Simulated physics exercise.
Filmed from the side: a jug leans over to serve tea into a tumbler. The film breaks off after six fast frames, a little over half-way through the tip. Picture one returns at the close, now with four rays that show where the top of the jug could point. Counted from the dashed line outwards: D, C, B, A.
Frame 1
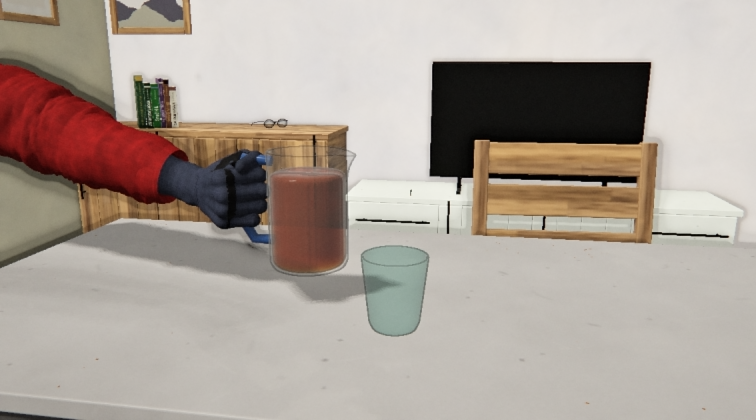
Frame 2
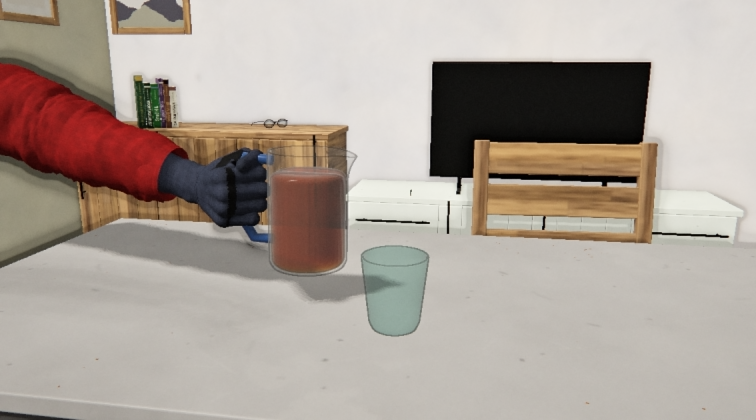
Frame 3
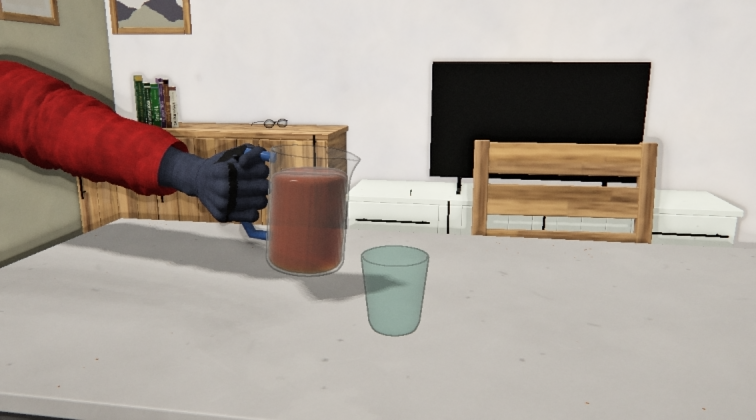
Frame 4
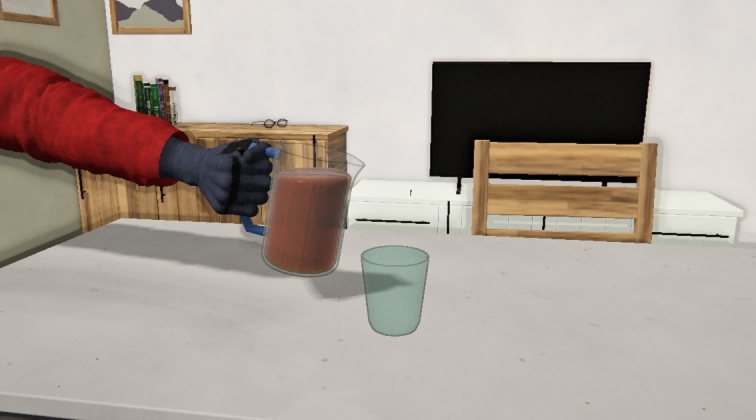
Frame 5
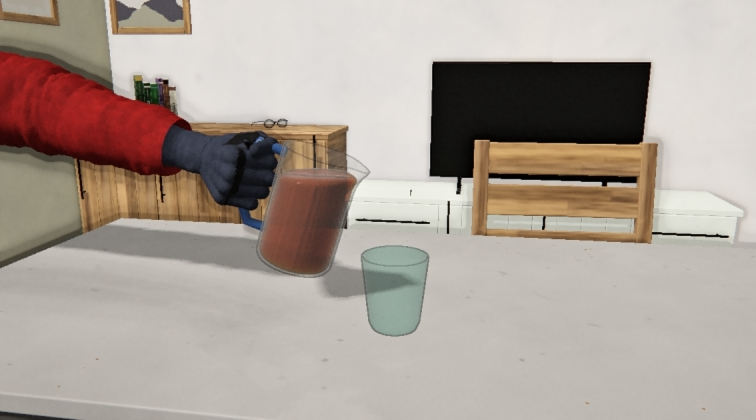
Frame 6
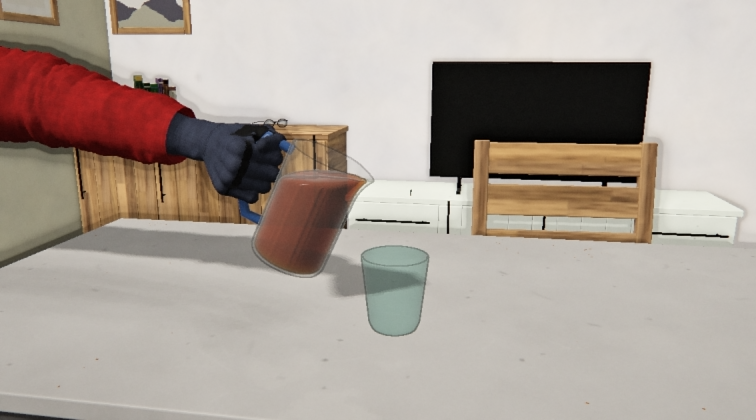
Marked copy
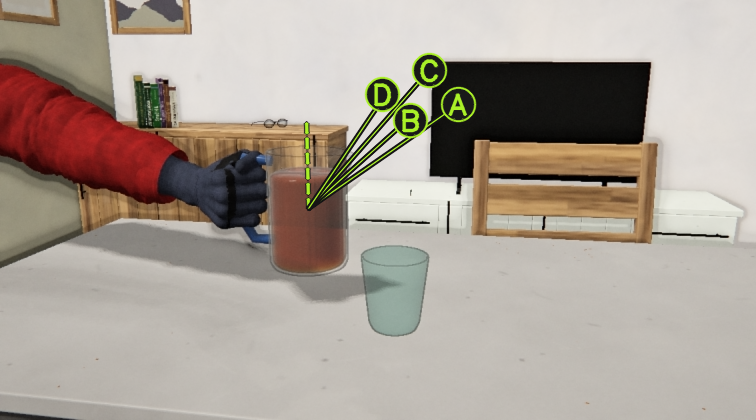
A gloved hand in a red sleeve holding a clear jug of reddish-brown tea, then tilting it rightward beside an empty tumbler.
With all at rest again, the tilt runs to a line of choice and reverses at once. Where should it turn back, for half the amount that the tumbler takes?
A works best here.
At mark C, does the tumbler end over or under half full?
Under.
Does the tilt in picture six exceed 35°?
No.
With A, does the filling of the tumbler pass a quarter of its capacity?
Yes.
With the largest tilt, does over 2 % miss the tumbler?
No, it does not.
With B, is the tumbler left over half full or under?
Under.
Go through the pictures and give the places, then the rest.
The first picture shows upright, lip at (354, 155); rim of the tumbler round (395, 255); nothing has left yet.
The second picture shows upright, lip at (355, 156); nothing has left yet.
The third picture shows tipped about 5°, lip at (358, 159); nothing has left yet.
The fourth picture shows tipped about 10°, lip at (363, 165); nothing has left yet.
The fifth picture shows tipped about 17°, lip at (368, 172); nothing has left yet.
The sixth picture shows tipped about 24°, lip at (372, 180); nothing has left yet.
In lime, A at (444, 113); B at (396, 129); C at (418, 82); D at (374, 110).
With A, the tumbler ends with about 47 % of what it can hold.
With B, the tumbler ends with about 31 % of what it can hold.
With C, the tumbler ends with about 18 % of what it can hold.
With D, the tumbler ends with about 8 % of what it can hold.
